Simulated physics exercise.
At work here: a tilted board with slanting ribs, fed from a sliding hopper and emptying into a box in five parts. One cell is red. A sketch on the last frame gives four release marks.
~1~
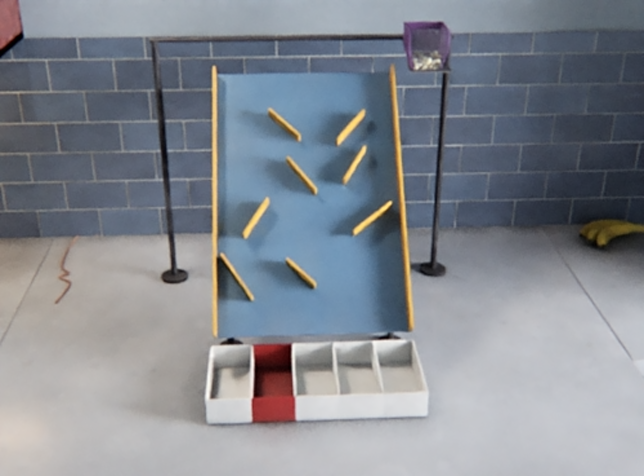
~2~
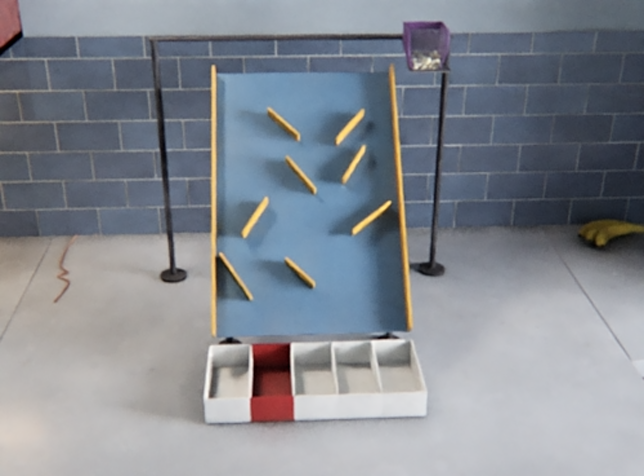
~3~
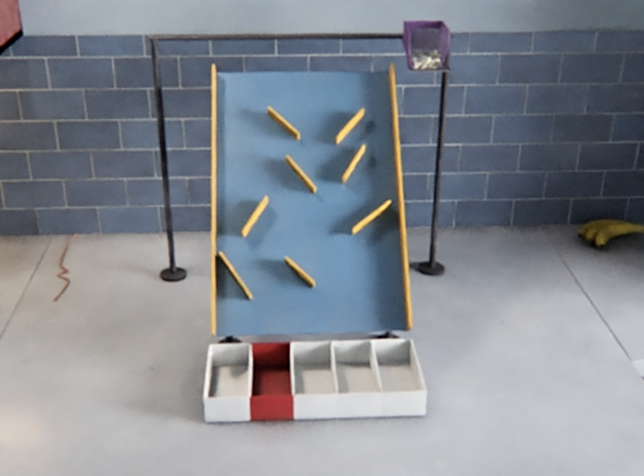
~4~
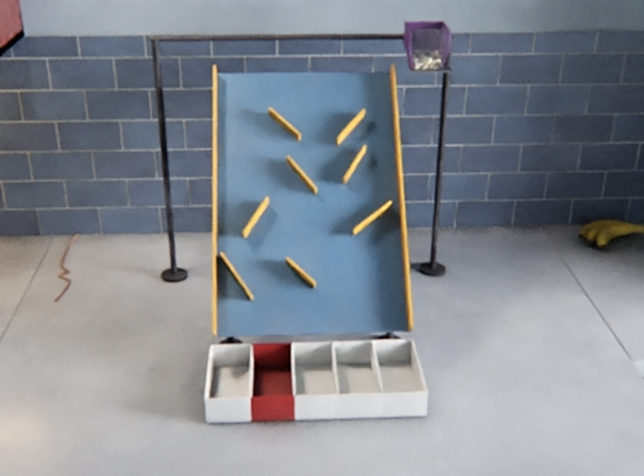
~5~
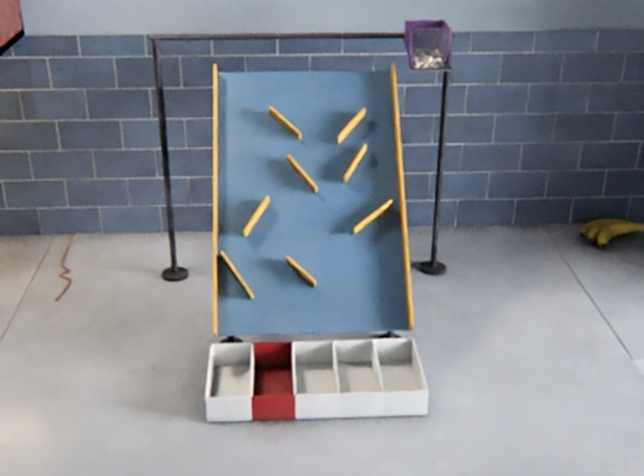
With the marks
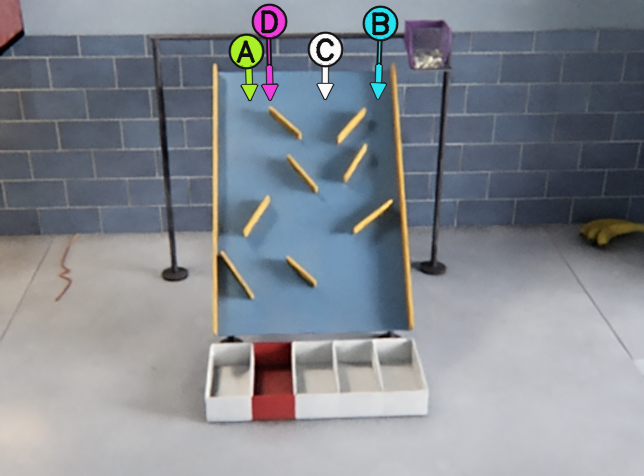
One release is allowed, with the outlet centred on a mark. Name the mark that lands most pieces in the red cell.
The answer is mark A.
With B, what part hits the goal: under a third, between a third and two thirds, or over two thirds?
It is under a third.
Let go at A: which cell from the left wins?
It is the second one.
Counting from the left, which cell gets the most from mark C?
The fourth.
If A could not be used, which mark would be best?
Mark D.
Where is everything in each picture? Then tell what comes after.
In the first frame, hopper (425, 64), white beans, door shut.
In the second frame, ribs (268, 108) to (299, 135), (337, 139) to (364, 109), (286, 156) to (315, 189).
In the third frame, ribs (343, 178) to (365, 145), (243, 232) to (267, 196), (353, 230) to (390, 201).
In the fourth frame, ribs (221, 253) to (251, 296), (287, 258) to (316, 284).
In the fifth frame, red cell (273, 406), number 2 of 5 from the left.
On the marked copy, mark A meets the board at (249, 94); mark B meets the board at (378, 92); mark C meets the board at (325, 93); mark D meets the board at (270, 94).
With A, roughly two thirds in the red cell, roughly a quarter in other cells, just a few held on the board.
With B, not one piece in the red cell, almost all in other cells, about a tenth held on the board.
With C, not one piece in the red cell, every piece in other cells.
With D, roughly a third in the red cell, roughly half in other cells, about a tenth held on the board.
